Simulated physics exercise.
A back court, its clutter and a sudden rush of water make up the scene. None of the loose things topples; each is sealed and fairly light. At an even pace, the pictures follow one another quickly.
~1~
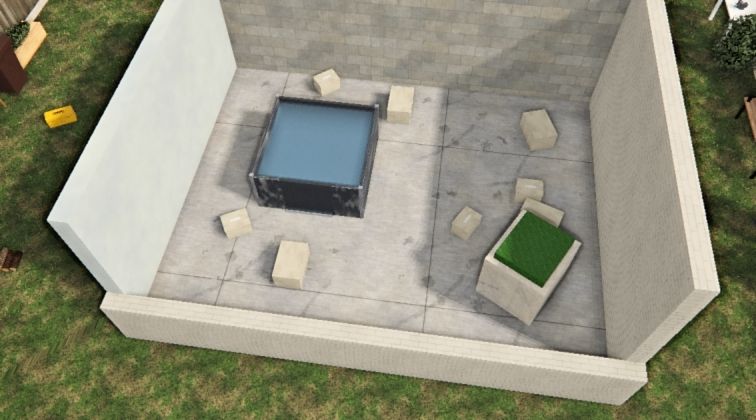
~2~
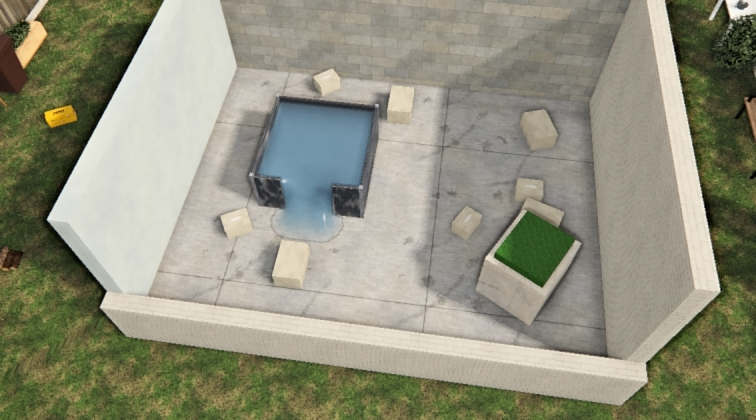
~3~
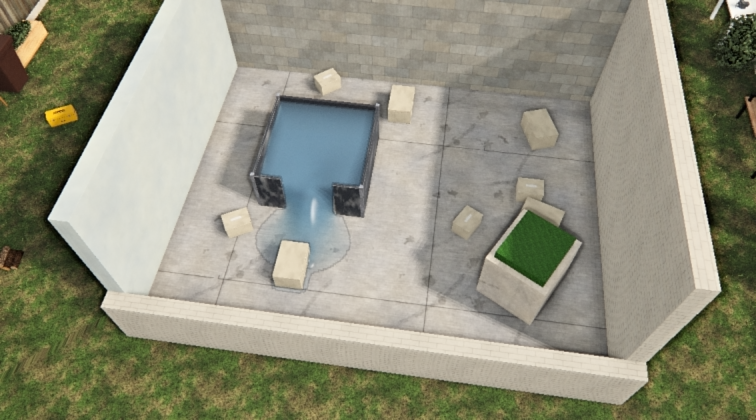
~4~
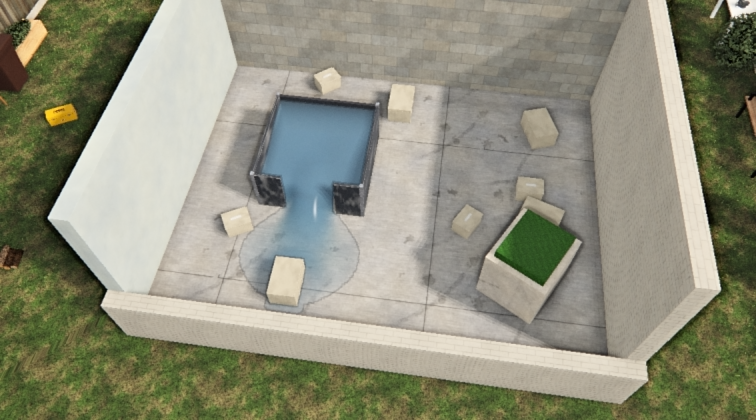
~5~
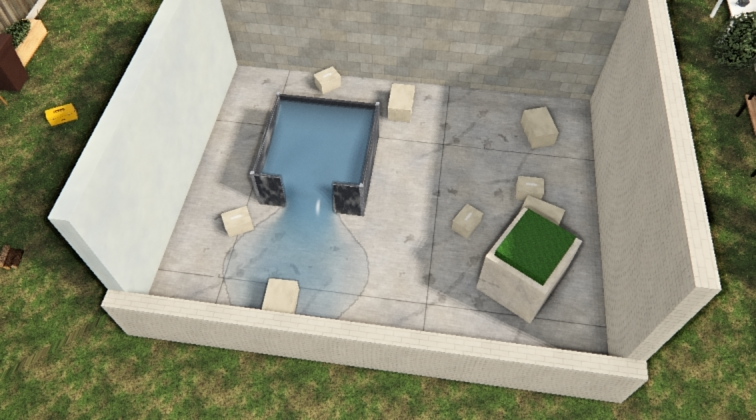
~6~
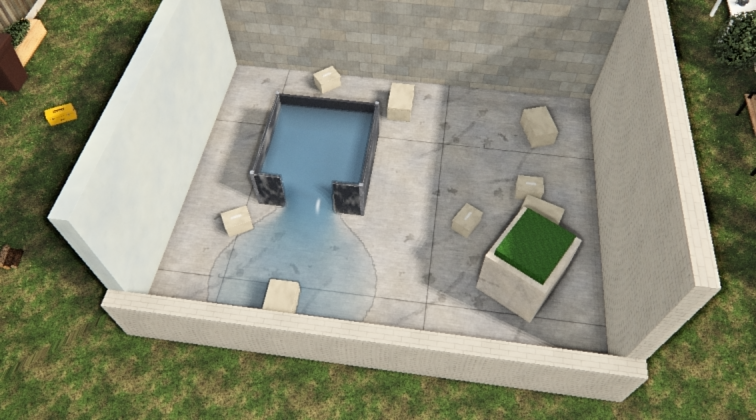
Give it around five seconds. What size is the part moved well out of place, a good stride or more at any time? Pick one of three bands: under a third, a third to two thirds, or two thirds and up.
Under a third.
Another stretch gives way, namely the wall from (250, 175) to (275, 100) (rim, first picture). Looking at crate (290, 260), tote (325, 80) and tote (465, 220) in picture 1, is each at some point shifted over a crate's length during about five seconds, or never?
Listed in turn, ends up that far off, ends up that far off, never travels that far.
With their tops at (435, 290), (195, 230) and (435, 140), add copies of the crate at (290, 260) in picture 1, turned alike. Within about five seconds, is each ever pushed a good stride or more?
First driven off, second driven off, third remains in place.
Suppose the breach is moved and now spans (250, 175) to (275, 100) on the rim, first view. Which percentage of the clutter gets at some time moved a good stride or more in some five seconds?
60 per cent or thereabouts.
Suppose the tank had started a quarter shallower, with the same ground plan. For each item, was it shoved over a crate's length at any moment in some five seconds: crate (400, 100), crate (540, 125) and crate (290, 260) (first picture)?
The first one: Doesn't reach it. The second: Doesn't reach it. The third: Reaches it.
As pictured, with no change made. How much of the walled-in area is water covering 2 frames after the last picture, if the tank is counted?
My estimate is about 25 per cent.
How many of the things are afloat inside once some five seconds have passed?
The total is 2.
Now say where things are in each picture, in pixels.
In the first frame, a crate at (290, 259) rests on the ground; a crate at (540, 124) rests on the ground; 0 of 8 have shifted.
In the second frame, a crate at (290, 259), on the bottom; a crate at (540, 124) rests on the ground; 0 of 8 have shifted.
In the third frame, a crate at (291, 260), on the bottom; a crate at (541, 123) rests on the ground; 0 of 8 have shifted.
In the fourth frame, a crate at (285, 276), on the bottom, a stride from its start; a crate at (541, 122), on the bottom; 1 of 8 have shifted.
In the fifth frame, a crate at (279, 299), on the bottom, a stride from its start; a crate at (541, 121), on the bottom; 1 of 8 have shifted.
In the sixth frame, a crate at (279, 300) rests on the ground, a stride from its start; a crate at (541, 121), on the bottom; 1 of 8 have shifted.
A moment on, 1 of 8 are well off their spots; 1 afloat.
Next, 1 of 8 are well off their spots; 1 afloat.
Later, 1 of 8 are well off their spots; 1 afloat.
In the end, 1 of 8 are well off their spots, and 1 have been at some point; 2 afloat.
